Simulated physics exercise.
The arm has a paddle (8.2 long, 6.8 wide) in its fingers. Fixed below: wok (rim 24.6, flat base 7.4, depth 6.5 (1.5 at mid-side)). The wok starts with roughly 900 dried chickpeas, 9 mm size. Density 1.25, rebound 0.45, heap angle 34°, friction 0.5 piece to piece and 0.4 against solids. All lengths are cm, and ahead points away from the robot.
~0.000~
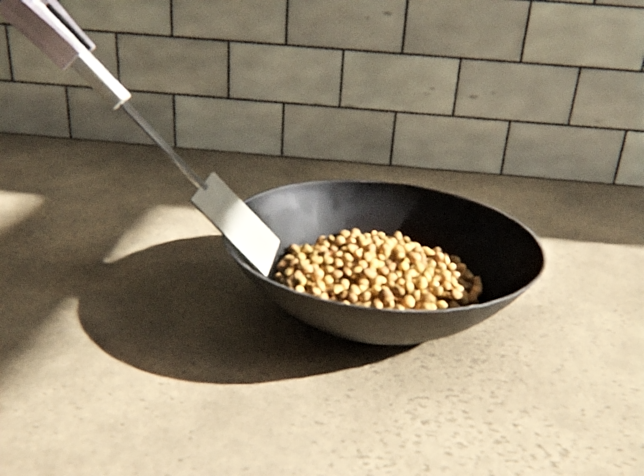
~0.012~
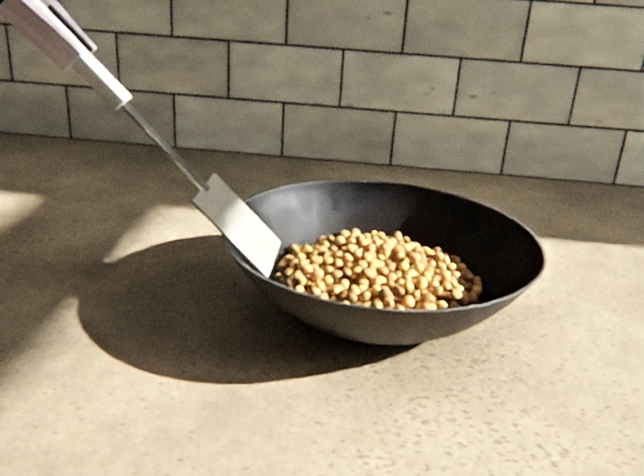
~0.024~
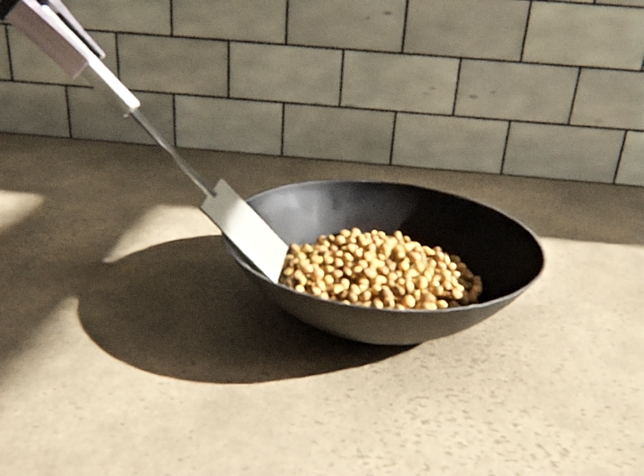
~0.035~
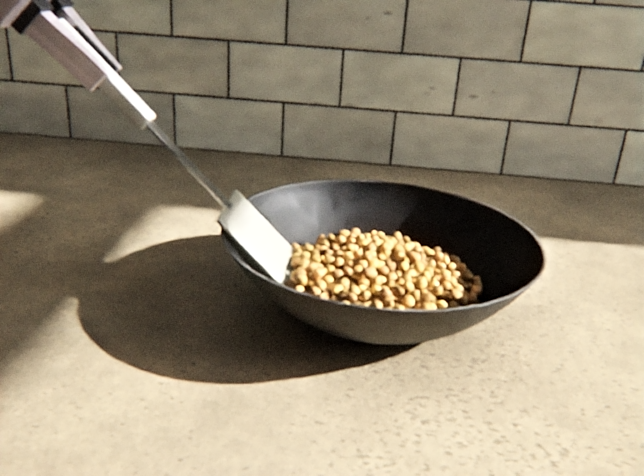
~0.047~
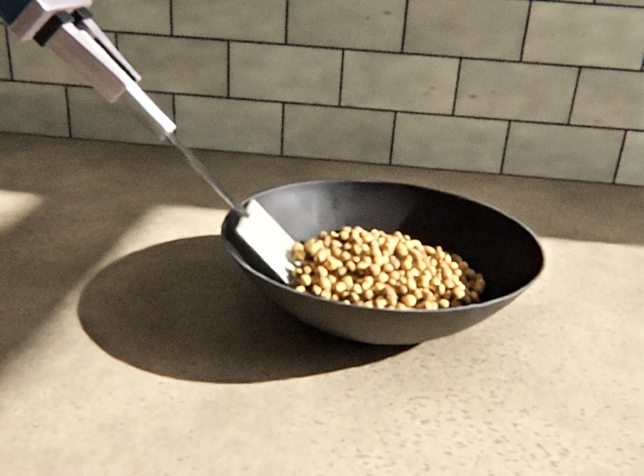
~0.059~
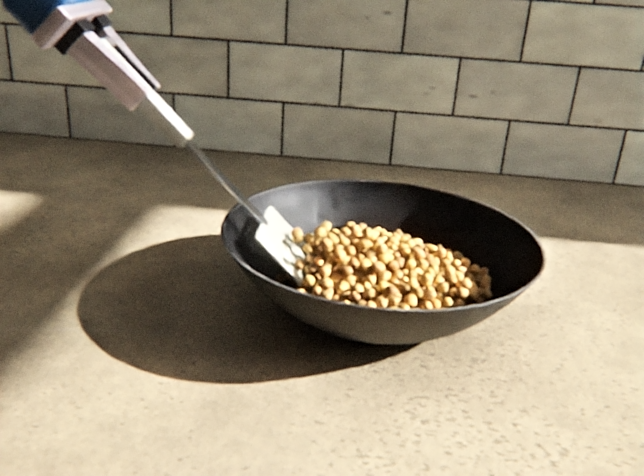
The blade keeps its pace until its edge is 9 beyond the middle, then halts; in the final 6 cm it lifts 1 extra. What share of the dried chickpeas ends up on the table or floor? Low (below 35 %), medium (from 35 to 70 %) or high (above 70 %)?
A medium share, from 35 to 70 %, ends on the table or floor.
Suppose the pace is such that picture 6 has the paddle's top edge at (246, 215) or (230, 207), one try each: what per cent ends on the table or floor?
About 45 and 25 per cent.
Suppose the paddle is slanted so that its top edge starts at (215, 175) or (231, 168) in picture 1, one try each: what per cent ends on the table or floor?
Some 45 and 45 per cent.
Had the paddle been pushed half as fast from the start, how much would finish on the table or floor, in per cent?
It would be near 25 per cent.
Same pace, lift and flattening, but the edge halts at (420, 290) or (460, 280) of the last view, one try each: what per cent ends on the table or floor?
About 5 and 30 per cent.
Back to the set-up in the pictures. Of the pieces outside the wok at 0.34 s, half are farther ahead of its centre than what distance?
Roughly 24 cm.
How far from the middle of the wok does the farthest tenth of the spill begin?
Some 60 cm.
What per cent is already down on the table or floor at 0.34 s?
About 5 per cent.
After 0.09 s, sloping 45°, highest piece 10 above the table; 900 in the wok.
After 0.12 s, sloping 45°, highest piece 13 above the table; 898 in the wok, 2 on the blade or in flight.
After 0.34 s, sloping 45°, highest piece 17 above the table; 486 in the wok, 56 on the table or floor, 358 on the blade or in flight.
After 1.39 s, sloping 45°, highest piece 5 above the table; 486 in the wok, 414 on the table or floor.
At rest, 486 in the wok, 414 on the table or floor. That is 46 % on the table or floor.
